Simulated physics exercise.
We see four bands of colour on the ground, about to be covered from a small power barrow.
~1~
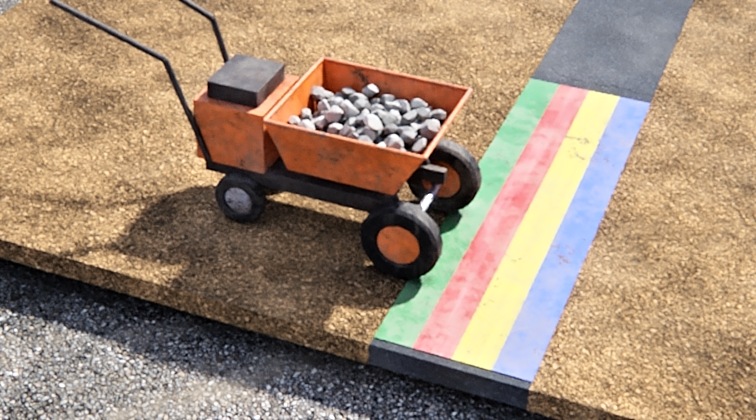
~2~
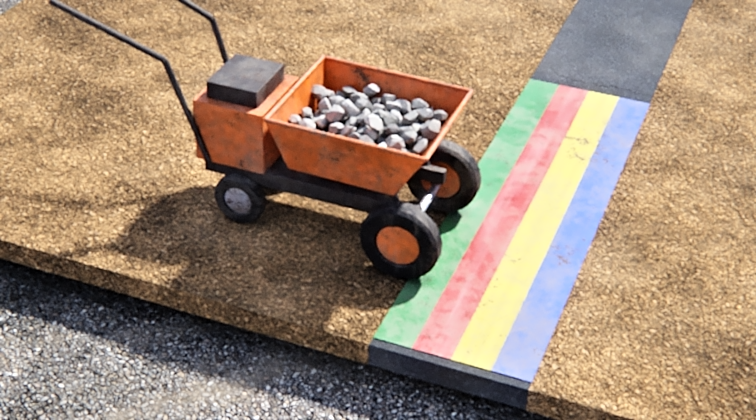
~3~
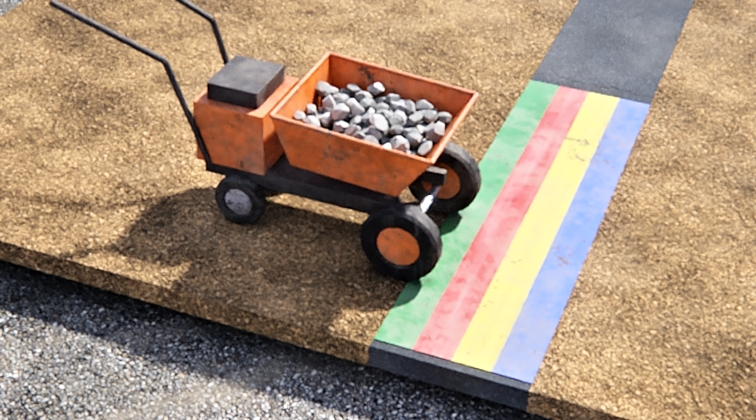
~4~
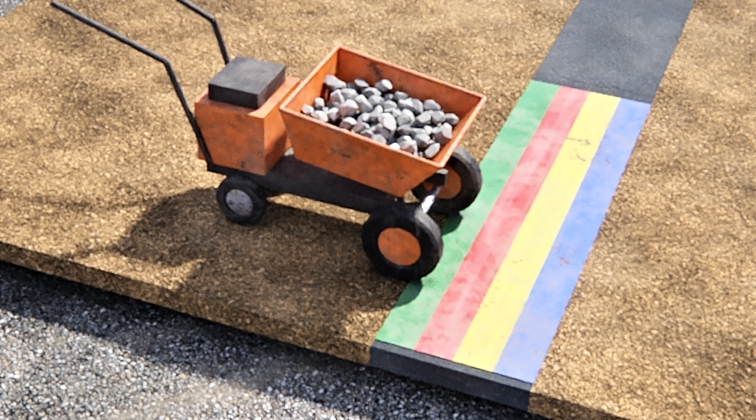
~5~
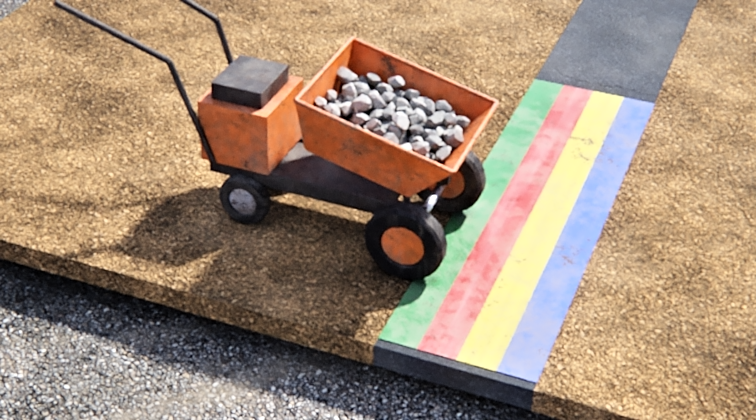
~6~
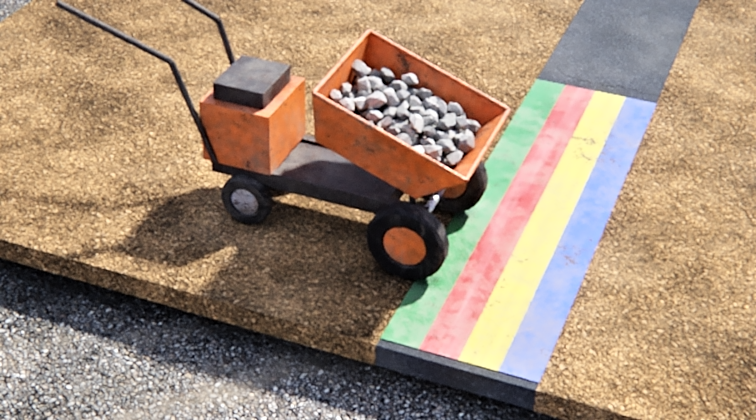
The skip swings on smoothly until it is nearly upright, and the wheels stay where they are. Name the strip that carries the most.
Most covered: The blue band.
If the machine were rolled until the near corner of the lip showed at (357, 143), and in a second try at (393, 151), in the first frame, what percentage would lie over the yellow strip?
First some 20, then 30 per cent.
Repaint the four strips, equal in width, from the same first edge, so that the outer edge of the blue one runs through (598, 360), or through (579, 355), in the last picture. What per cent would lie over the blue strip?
First some 20, then 30 per cent.
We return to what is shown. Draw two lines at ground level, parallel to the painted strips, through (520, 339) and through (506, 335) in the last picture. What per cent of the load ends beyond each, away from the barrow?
Near 50 % and 60 %.
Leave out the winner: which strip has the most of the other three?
In second place: The yellow strip.
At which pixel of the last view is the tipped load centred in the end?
Close to (565, 267).
Soon, skip tipped steeply; all in the skip.
A while on, skip tipped steeply; nearly all in the skip; a stray few over the yellow strip; a stray few over the blue strip.
Towards the end, skip tipped right over; about half in the skip; a small part over the yellow strip; about a quarter over the blue strip; about a quarter off the paint.
Finally, skip tipped right over; about a quarter in the skip; none over the green strip; a stray few over the red strip; about a quarter over the yellow strip; about a third over the blue strip; about a quarter off the paint.
